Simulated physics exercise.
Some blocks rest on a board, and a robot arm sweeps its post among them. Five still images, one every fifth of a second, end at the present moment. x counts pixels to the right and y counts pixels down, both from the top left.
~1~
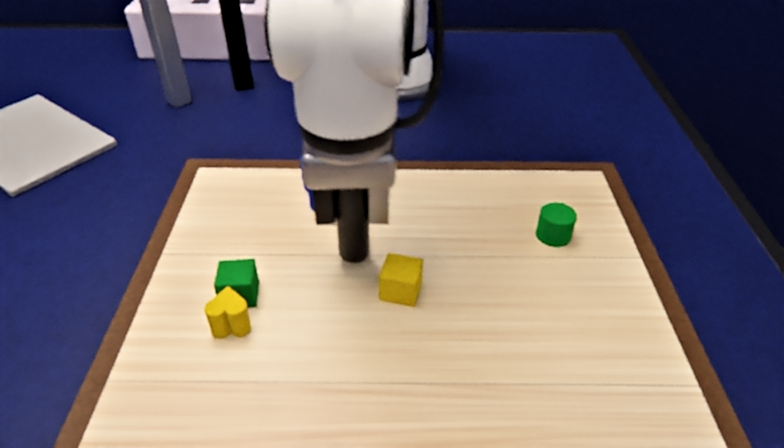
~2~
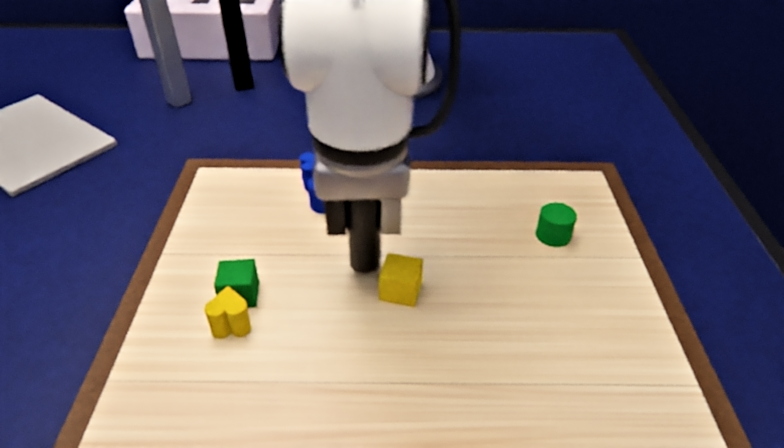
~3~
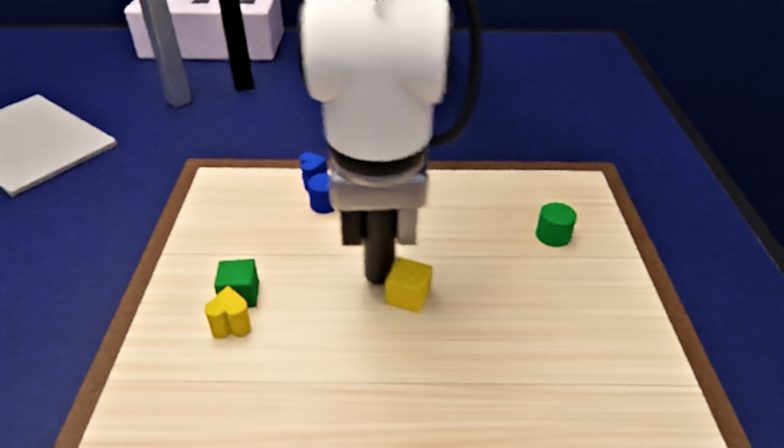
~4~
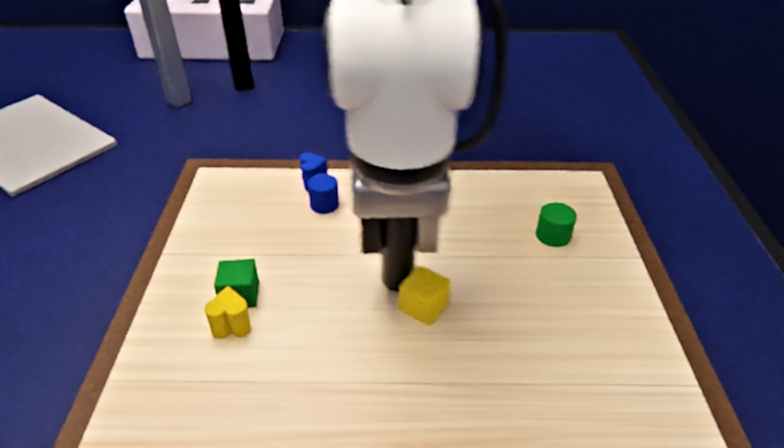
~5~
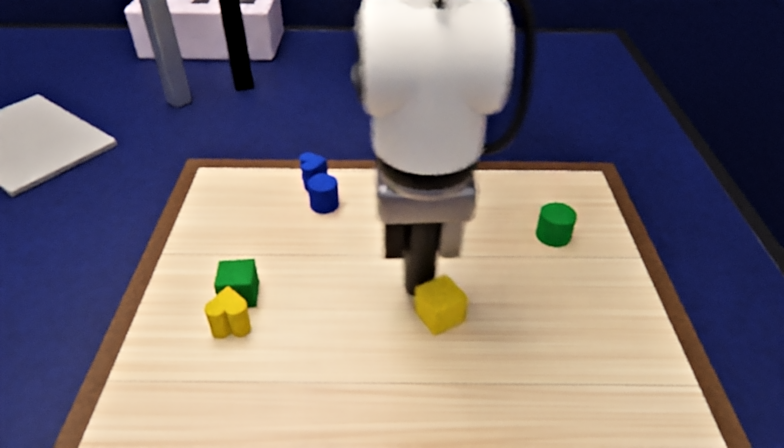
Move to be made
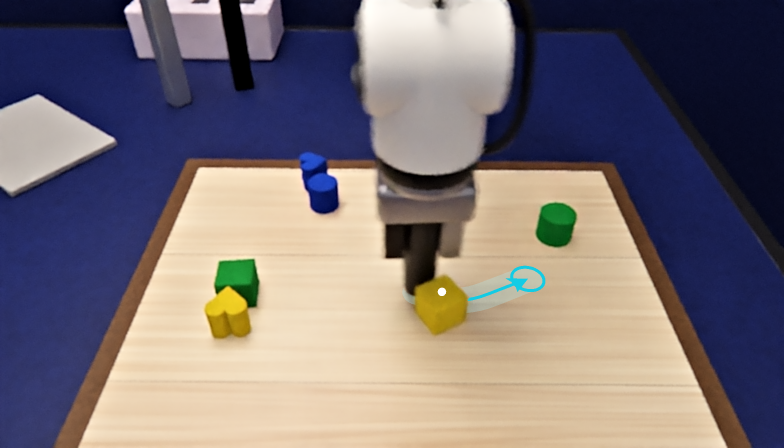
A robot arm moves right and pushes the yellow square block rightward and slightly nearer.
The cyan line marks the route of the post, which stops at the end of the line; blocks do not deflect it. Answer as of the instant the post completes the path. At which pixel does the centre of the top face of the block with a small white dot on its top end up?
Its top centre lands on (463, 305).
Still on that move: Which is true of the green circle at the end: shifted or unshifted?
Same place.
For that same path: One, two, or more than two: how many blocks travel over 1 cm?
Blocks displaced: 1.
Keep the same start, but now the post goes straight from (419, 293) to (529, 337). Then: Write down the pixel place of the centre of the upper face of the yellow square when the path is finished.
Answer: (481, 326).
The drawn path runs from (419, 293) by way of (458, 300) and (495, 291) to (528, 279); the dot is on the yellow square.
The first path, step by step. One third of the way, post at (460, 293); yellow square at (463, 305), turned 35° clockwise.
Two thirds of the way, post at (497, 284); yellow square at (463, 305), turned 35° clockwise.
At the end, post at (529, 271); yellow square at (463, 305), turned 35° clockwise; green circle not moved.
